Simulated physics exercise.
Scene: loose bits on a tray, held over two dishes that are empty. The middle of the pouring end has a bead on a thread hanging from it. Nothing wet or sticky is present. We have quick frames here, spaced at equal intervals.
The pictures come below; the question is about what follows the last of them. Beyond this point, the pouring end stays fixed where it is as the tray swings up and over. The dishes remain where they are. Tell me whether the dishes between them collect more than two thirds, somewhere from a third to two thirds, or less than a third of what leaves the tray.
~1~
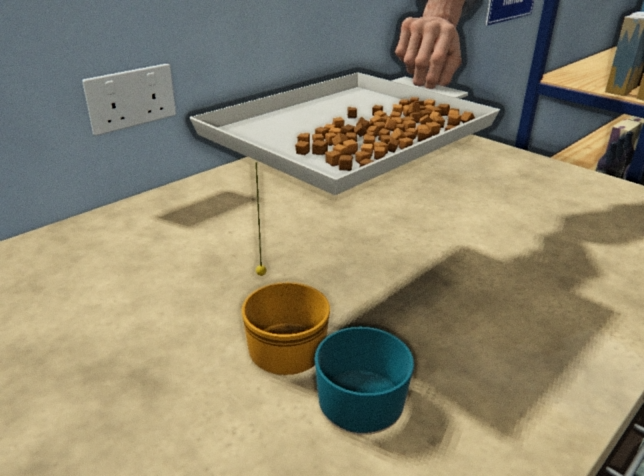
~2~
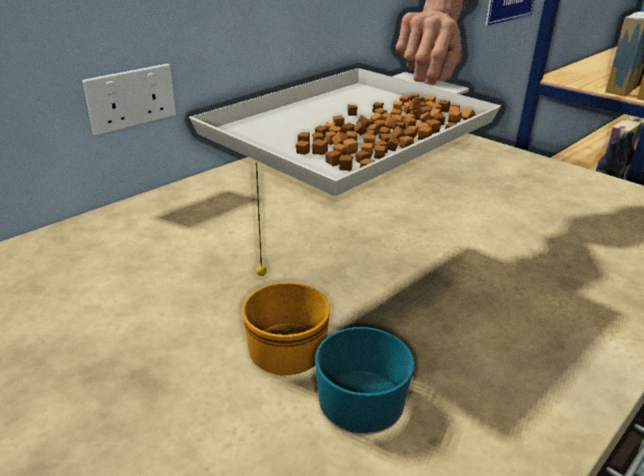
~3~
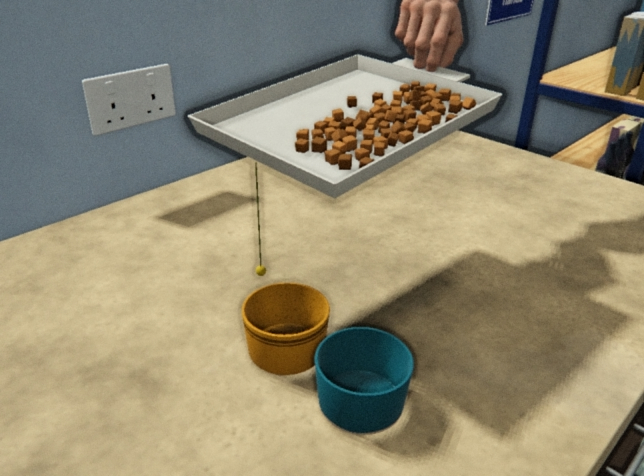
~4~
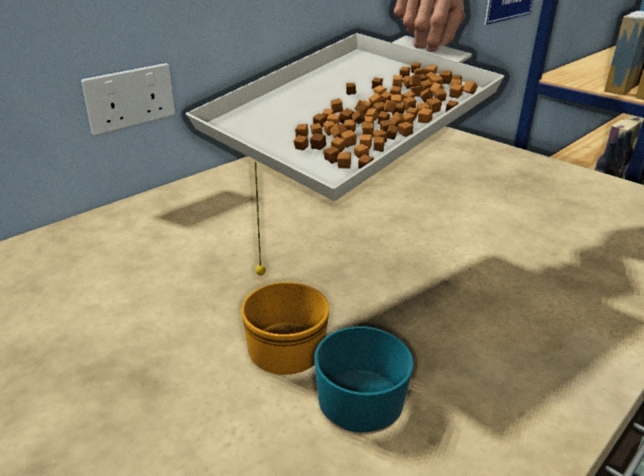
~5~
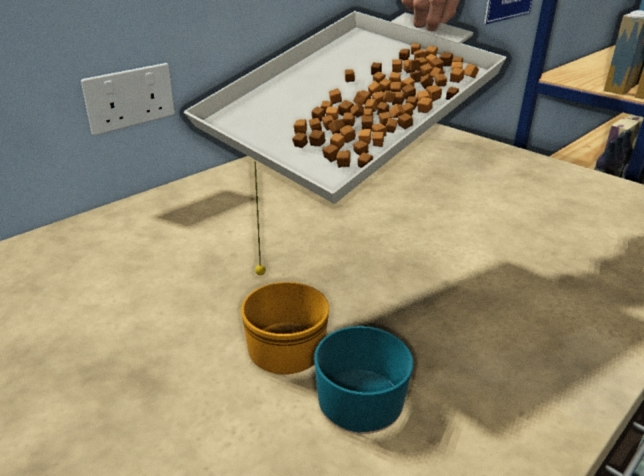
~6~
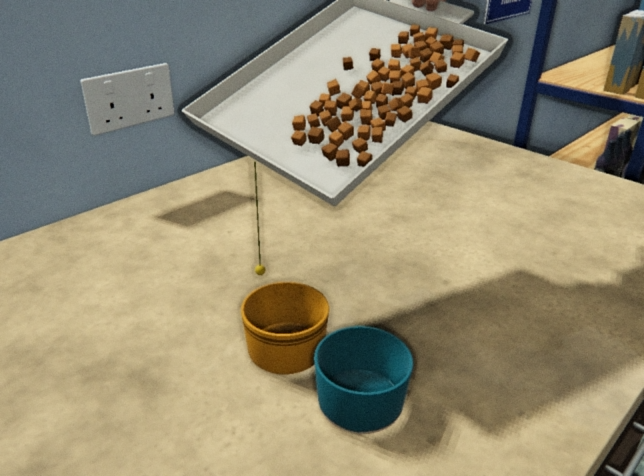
The dishes capture one third up to two thirds of the load.
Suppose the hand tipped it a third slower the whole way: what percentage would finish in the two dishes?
Share: Roughly 50%.
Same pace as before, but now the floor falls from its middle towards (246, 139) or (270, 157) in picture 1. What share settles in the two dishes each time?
About 0 and 10 per cent.
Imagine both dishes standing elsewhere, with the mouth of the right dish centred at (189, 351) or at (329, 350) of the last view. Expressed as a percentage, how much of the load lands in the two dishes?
Respectively 0 % and 70 %.
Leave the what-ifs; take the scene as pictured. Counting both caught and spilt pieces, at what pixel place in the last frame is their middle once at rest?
The centre settles at about (286, 362).
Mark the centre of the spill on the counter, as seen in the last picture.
(206, 427), roughly.
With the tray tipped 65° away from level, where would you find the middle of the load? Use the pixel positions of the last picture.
Somewhere about pixel (328, 141).
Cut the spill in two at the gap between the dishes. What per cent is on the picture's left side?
Looks to be around 90 per cent of the spill.
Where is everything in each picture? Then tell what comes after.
The first picture shows corners of the pouring end (197, 117) and (336, 175), level; middle of the load (381, 129), brown sugar cubes; left dish (254, 345); right dish (330, 402); bead on its thread (261, 271).
The second picture shows corners of the pouring end (197, 117) and (336, 177), level; middle of the load (381, 127).
The third picture shows corners of the pouring end (195, 116) and (335, 179), tipped barely, lowest at the right corner; middle of the load (381, 120).
The fourth picture shows corners of the pouring end (193, 113) and (333, 183), tipped a little, lowest at the right corner; middle of the load (380, 109).
The fifth picture shows corners of the pouring end (191, 111) and (333, 187), tipped clearly, lowest at the right corner; middle of the load (380, 99).
The sixth picture shows corners of the pouring end (189, 109) and (332, 192), tipped clearly, lowest at the right corner; middle of the load (378, 90); left dish (253, 344); right dish (330, 401).
Just after the last frame, tray tipped steeply; almost all on the tray; just a few in the air.
A moment on, tray tipped past a quarter turn; roughly two thirds on the tray; about a tenth in the right dish; just a few in the left dish; about a tenth outside both; about a tenth in the air.
Further on, tray tipped past a quarter turn; roughly a quarter in the right dish; roughly a third in the left dish; roughly half outside both.
When it is over, tray tipped past a quarter turn; roughly a quarter in the right dish; roughly a third in the left dish; roughly half outside both.
